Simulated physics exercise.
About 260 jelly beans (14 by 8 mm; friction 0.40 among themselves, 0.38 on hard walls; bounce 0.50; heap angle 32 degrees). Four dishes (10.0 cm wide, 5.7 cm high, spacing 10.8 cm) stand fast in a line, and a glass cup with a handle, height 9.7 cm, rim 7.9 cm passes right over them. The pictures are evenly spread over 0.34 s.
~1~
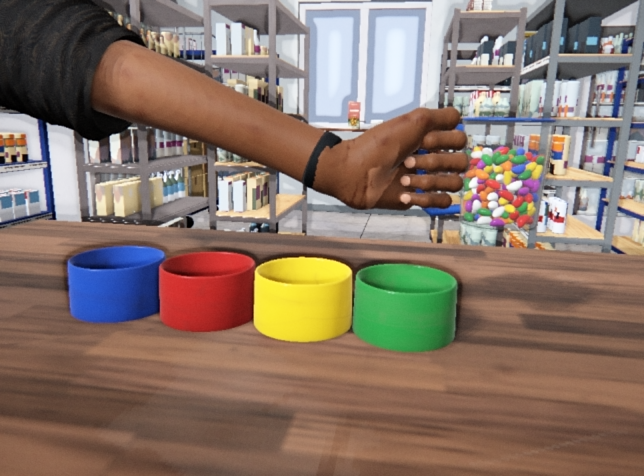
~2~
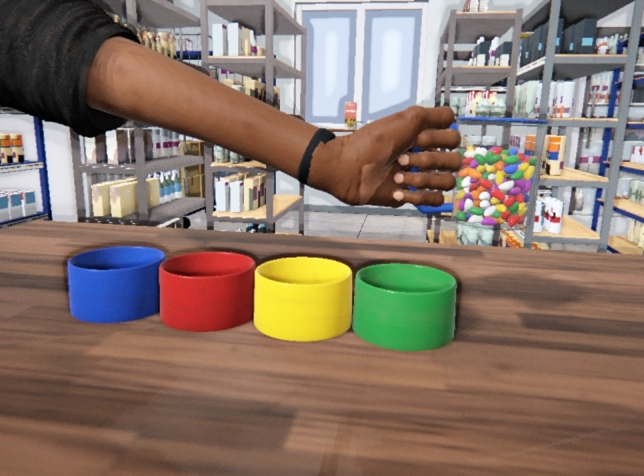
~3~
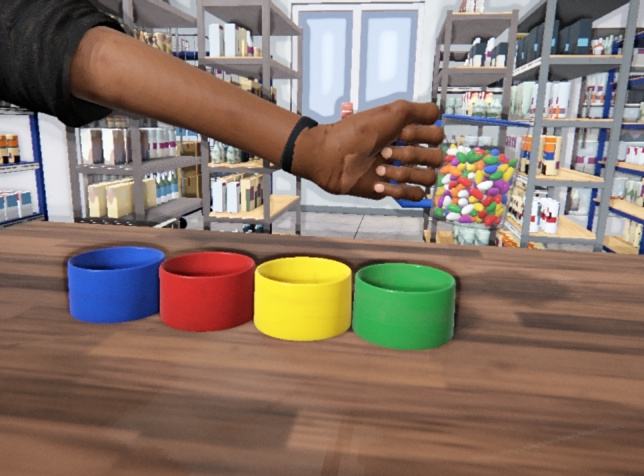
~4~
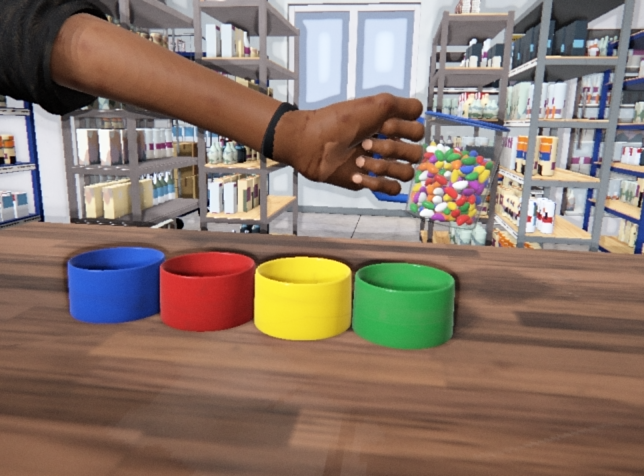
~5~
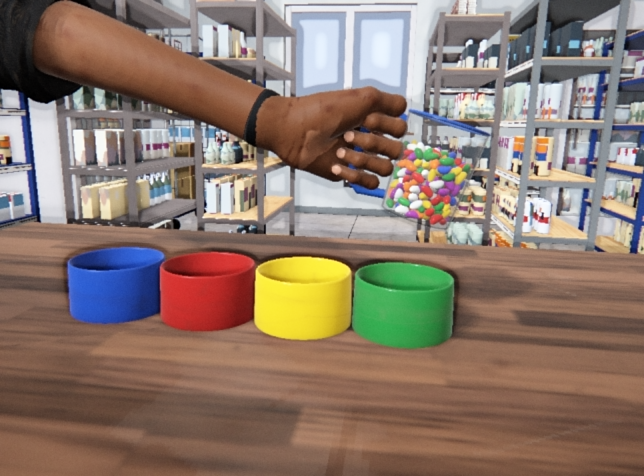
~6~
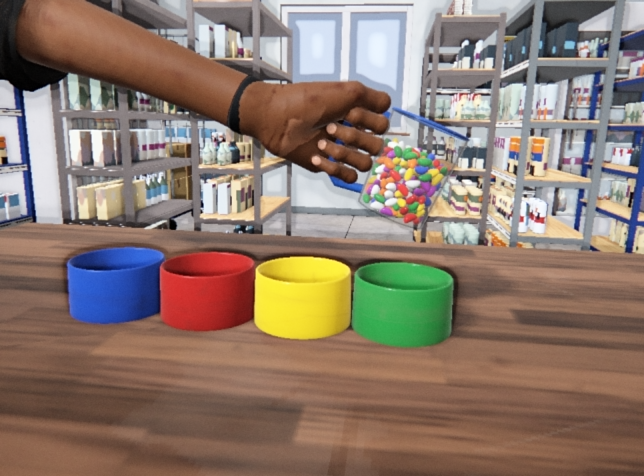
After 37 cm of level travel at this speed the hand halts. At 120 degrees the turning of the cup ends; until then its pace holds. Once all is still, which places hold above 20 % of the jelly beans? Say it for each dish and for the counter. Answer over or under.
Red: Over, blue: Under, green: Under, yellow: Under, counter: Under.
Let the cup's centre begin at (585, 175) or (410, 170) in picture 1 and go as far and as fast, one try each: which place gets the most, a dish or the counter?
The winner: Yellow, then blue.
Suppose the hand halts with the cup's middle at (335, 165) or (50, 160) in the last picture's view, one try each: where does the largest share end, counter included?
Most goes to: Green; blue.
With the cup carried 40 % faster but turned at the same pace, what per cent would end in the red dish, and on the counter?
Then: Red 100; counter 0.
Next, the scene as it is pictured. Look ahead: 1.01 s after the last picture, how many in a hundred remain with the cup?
Some 100 per cent of the load.
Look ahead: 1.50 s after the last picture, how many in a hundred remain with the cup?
Roughly 15 per cent.
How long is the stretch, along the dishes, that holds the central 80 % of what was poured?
About 6 cm.
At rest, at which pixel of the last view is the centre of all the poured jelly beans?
Around (212, 291).
Then, 0.61 s after the last picture, tilt 68 degrees; cup holds 100 %.
Then, 1.01 s after the last picture, tilt 99 degrees; cup holds 100 %.
Then, 1.50 s after the last picture, tilt 120 degrees; cup holds 15 %, red 85 %.
In the end, red 100 %, blue 0 %, green 0 %, yellow 0 %, counter 0 %.
